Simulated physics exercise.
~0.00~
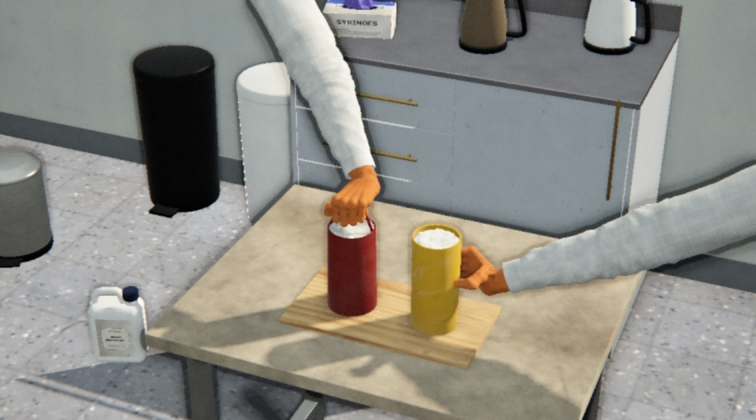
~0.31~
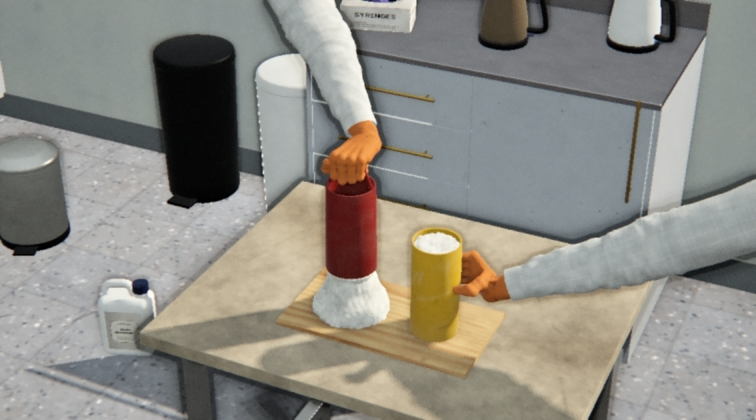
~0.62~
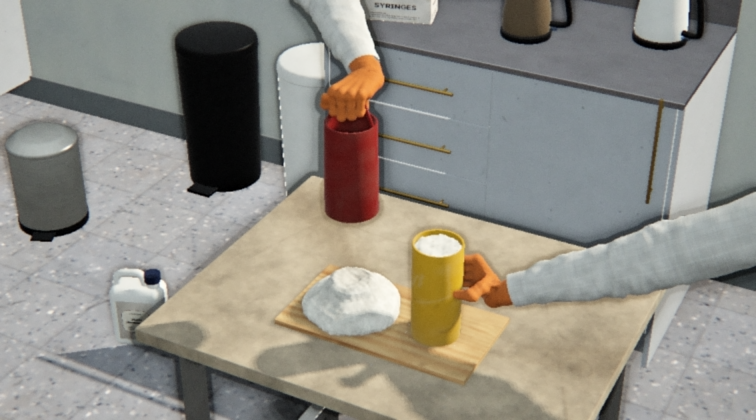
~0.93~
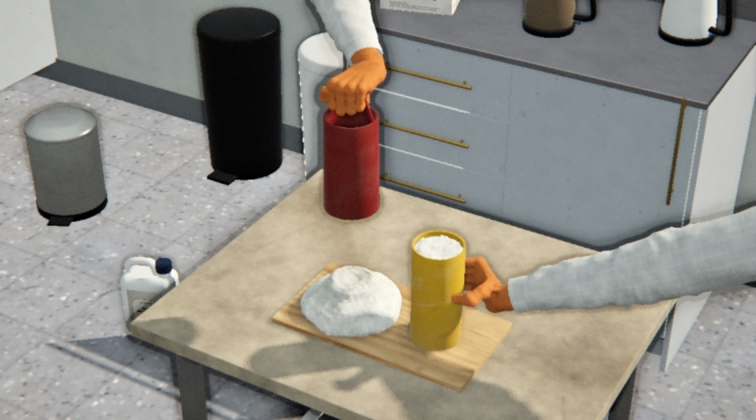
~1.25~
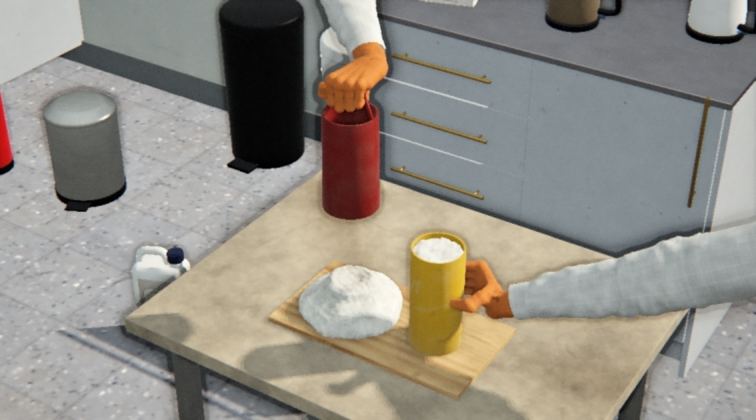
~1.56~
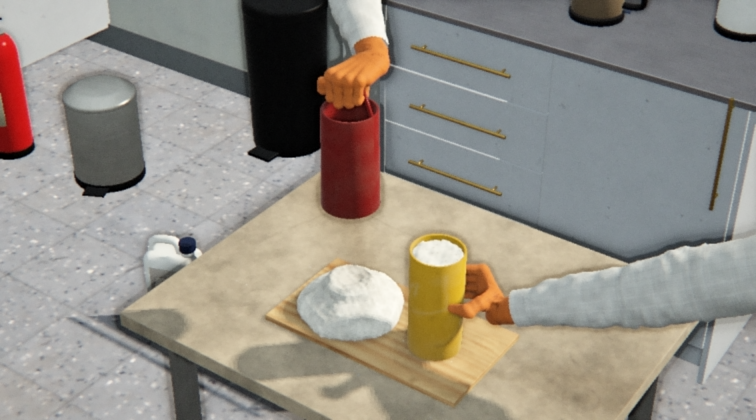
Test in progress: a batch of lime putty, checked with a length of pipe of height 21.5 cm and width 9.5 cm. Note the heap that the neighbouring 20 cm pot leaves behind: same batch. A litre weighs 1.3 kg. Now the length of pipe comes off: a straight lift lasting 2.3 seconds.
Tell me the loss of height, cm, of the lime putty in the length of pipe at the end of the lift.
Close to 12 cm.
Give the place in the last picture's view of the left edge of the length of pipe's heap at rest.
Somewhere near (380, 343) in pixels.
After 2.1 s, the length of pipe is up 4.6 cm; the lime putty has come down 3.4 cm to 18 cm and is 15 cm wide.
After 2.7 s, the length of pipe is up 13 cm; the lime putty has come down 12 cm to 9.6 cm and is 20 cm wide.
After 3.3 s, the length of pipe is up 22 cm; the lime putty has come down 12 cm to 9.5 cm and is 21 cm wide.
After 4.0 s, the length of pipe is clear; the lime putty has come down 12 cm to 9.5 cm and is 21 cm wide.
After 4.5 s, at rest, the length of pipe is clear; the lime putty has come down 12 cm to 9.4 cm and is 21 cm wide.
